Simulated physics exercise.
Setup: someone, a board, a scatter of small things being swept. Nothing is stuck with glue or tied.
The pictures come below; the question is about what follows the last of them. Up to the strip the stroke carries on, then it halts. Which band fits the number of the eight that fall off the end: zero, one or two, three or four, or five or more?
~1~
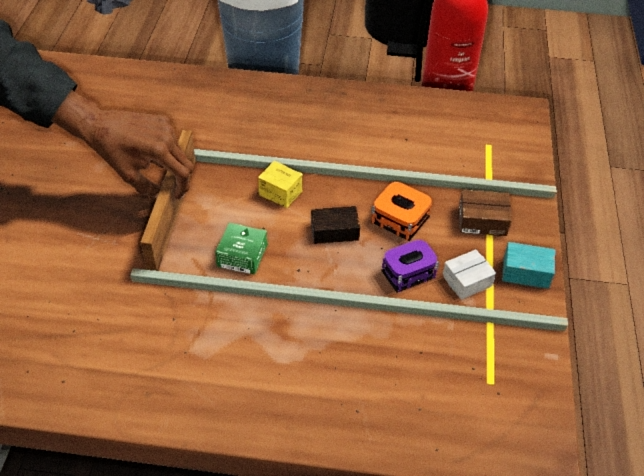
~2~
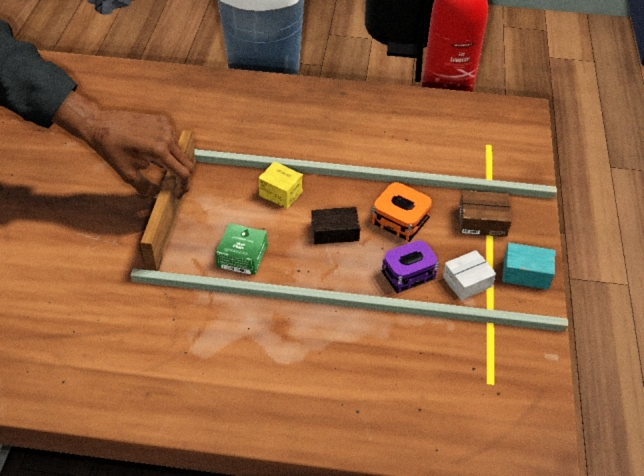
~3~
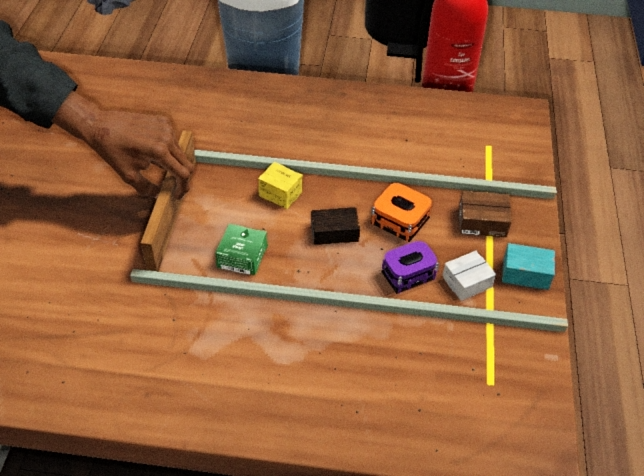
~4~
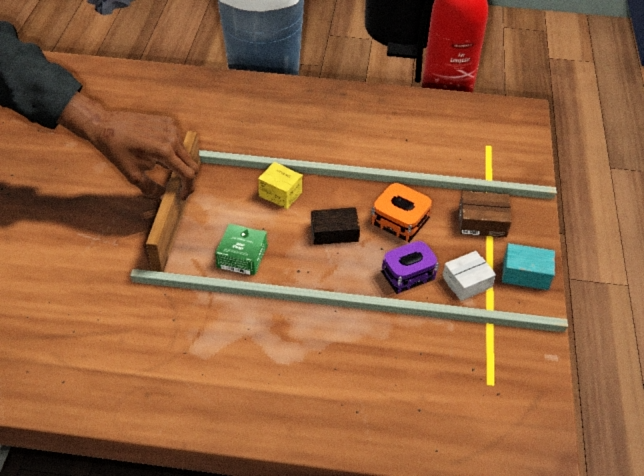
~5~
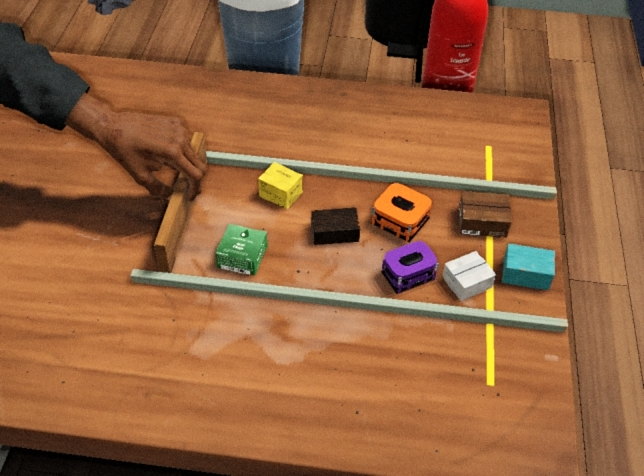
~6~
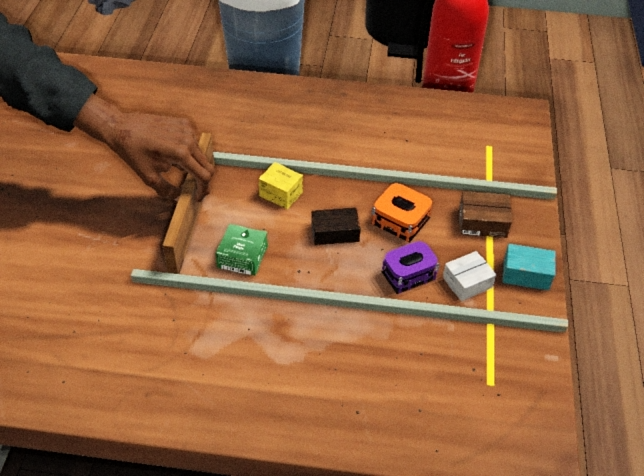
Most likely the drop count will come to three or four.
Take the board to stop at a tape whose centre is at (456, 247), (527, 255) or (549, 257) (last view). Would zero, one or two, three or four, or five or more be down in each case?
So in that order I'd say either three or four; five or more; at least five.
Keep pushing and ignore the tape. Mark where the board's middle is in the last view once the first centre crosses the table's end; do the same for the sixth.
First: Around (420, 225). Next: Around (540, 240).
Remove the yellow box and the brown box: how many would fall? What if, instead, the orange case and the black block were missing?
2 in the first case, 2 in the second.
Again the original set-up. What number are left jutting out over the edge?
The overhang total is 2.
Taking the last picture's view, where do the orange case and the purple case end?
First: About (548, 228); second: About (559, 295).
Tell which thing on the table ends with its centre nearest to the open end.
It is the purple case.
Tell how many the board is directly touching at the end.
3 end up touching it.
Early on, none off yet; turquoise block at rest near (529, 267); brown box at rest near (485, 214); white box at rest near (469, 276).
A while later, none off yet; turquoise block at rest near (529, 267); brown box at rest near (485, 214); white box moving near (480, 275).
Further along, none off yet; turquoise block on its side near (581, 296); brown box travelled about its own width near (559, 221); white box travelled well along near (562, 295).
Finally, the number that fall off is three or four; lost, white box, brown box and turquoise block.
